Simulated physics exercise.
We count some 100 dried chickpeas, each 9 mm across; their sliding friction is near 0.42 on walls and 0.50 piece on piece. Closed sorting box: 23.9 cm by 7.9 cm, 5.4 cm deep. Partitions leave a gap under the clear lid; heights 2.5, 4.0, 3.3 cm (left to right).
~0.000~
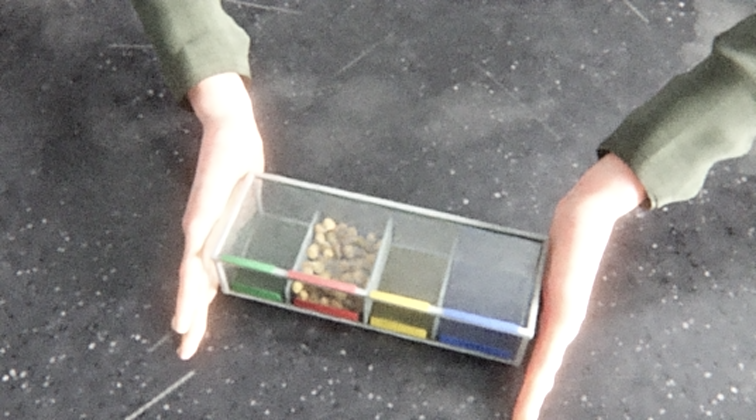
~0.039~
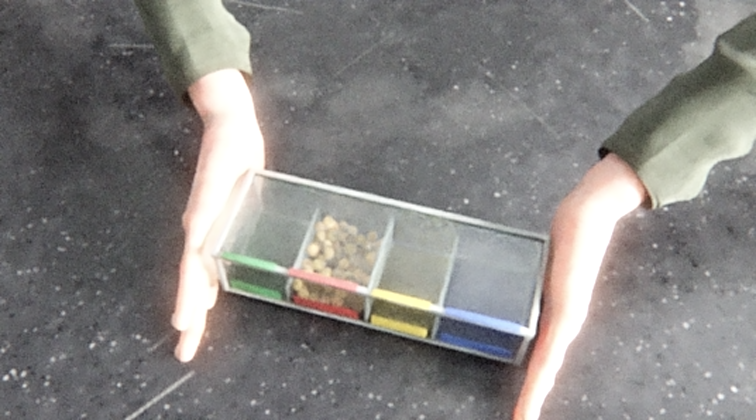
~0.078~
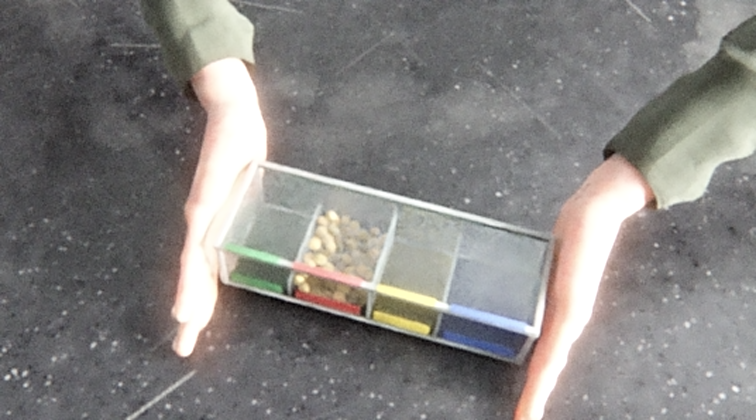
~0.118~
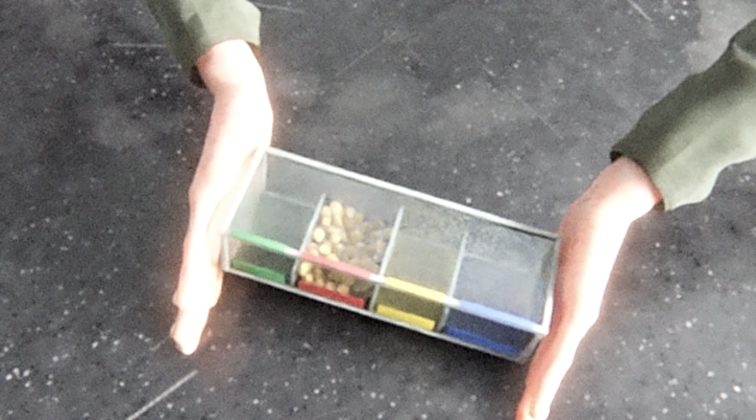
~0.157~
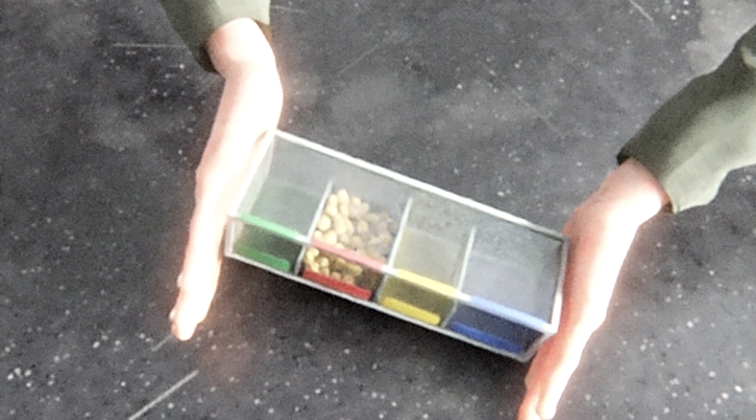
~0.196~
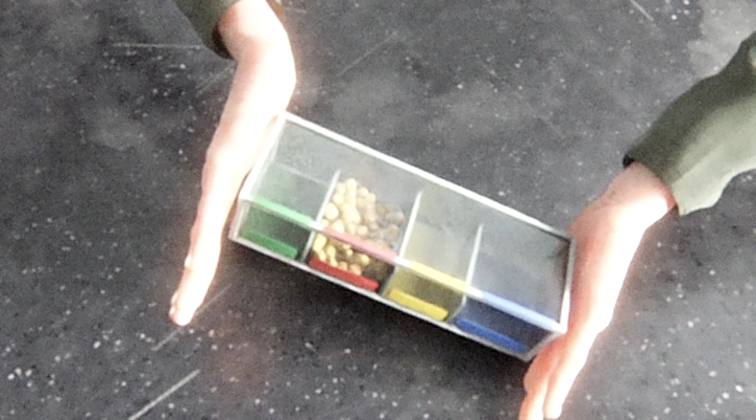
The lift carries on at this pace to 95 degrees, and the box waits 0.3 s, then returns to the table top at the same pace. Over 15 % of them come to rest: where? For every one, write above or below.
Red above, blue above, green below, yellow below.
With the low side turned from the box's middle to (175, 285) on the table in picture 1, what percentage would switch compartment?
Something like 75 in a hundred.
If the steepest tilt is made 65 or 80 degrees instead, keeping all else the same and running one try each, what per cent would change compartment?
0 and 10 %.
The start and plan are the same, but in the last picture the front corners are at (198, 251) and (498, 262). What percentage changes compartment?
It would come to roughly 70 percent.
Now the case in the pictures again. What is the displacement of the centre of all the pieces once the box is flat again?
Around 5.5 centimetres.
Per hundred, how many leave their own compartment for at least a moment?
Estimate: Some 35 per cent.
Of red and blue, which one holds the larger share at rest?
Red.
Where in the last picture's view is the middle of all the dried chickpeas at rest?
Around (381, 260).
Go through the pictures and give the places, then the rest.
The first picture shows box tilt 0 degrees, front corners at (217, 255) and (527, 331); red 100 %.
The second picture shows box tilt 1 degrees, front corners at (217, 253) and (528, 330).
The third picture shows box tilt 3 degrees, front corners at (220, 244) and (533, 329), lowest corner right back.
The fourth picture shows box tilt 8 degrees, front corners at (225, 230) and (541, 328), lowest corner right back.
The fifth picture shows box tilt 13 degrees, front corners at (234, 213) and (550, 328), lowest corner right back.
The sixth picture shows box tilt 18 degrees, front corners at (246, 196) and (559, 327), lowest corner right back; red 100 %. Its pace works out near 130 degrees a second.
After 1.00 s, tilt 95 degrees; red 75 %, blue 15 %, yellow 5 %.
After 1.53 s, tilt 51 degrees; red 65 %, blue 30 %, yellow 5 %.
After 2.13 s, tilt 0 degrees; red 65 %, blue 30 %, yellow 5 %.
At rest (2.5 s), red 65 %, blue 30 %, green 0 %, yellow 5 %.
